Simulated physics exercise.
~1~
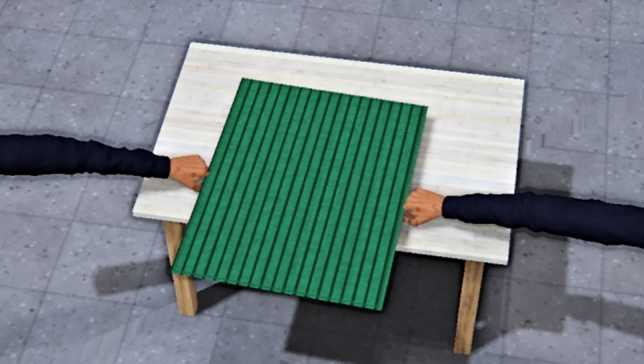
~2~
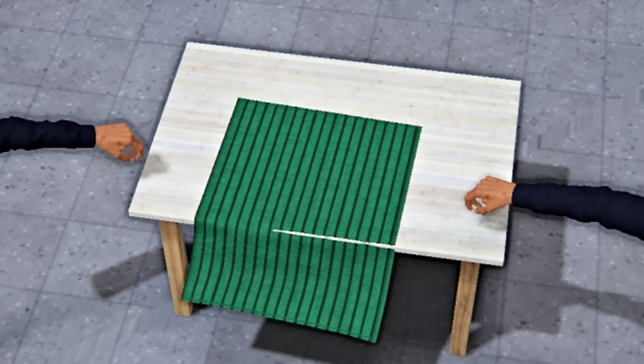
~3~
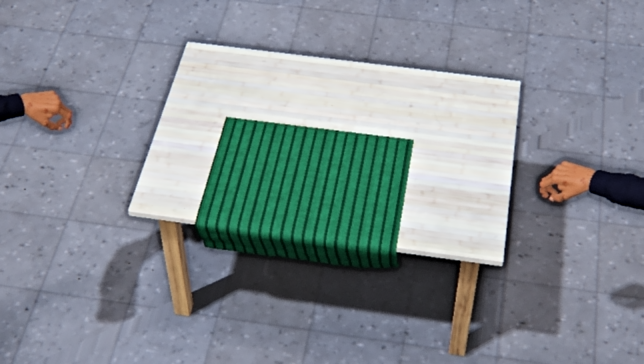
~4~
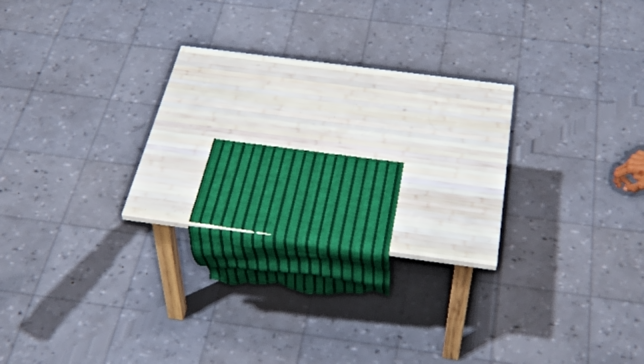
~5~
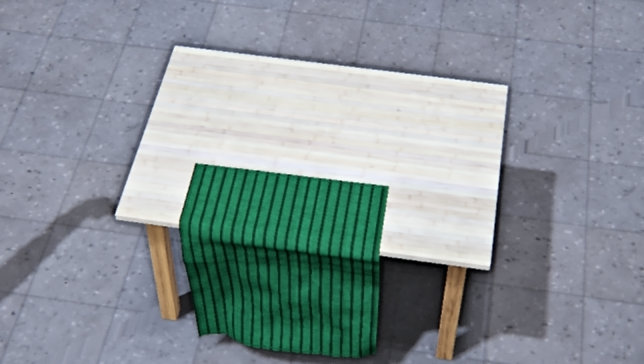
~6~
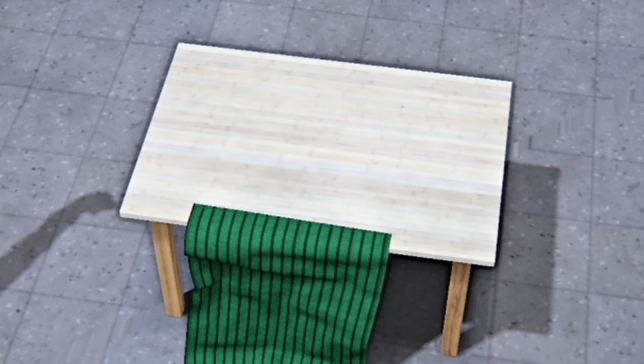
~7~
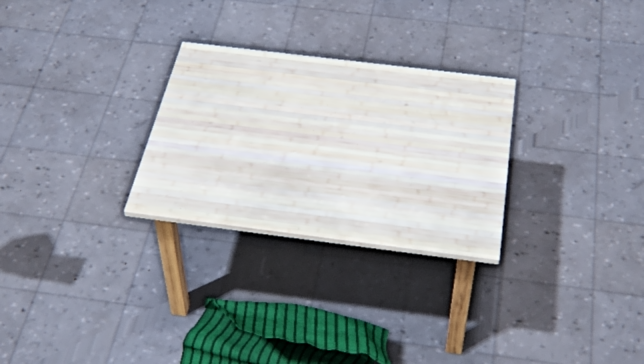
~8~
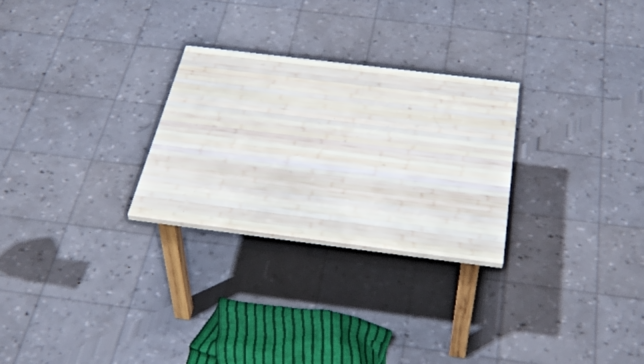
Green striped cloth released by two hands drapes over the front edge of a pale wooden table, slides off and crumples below.
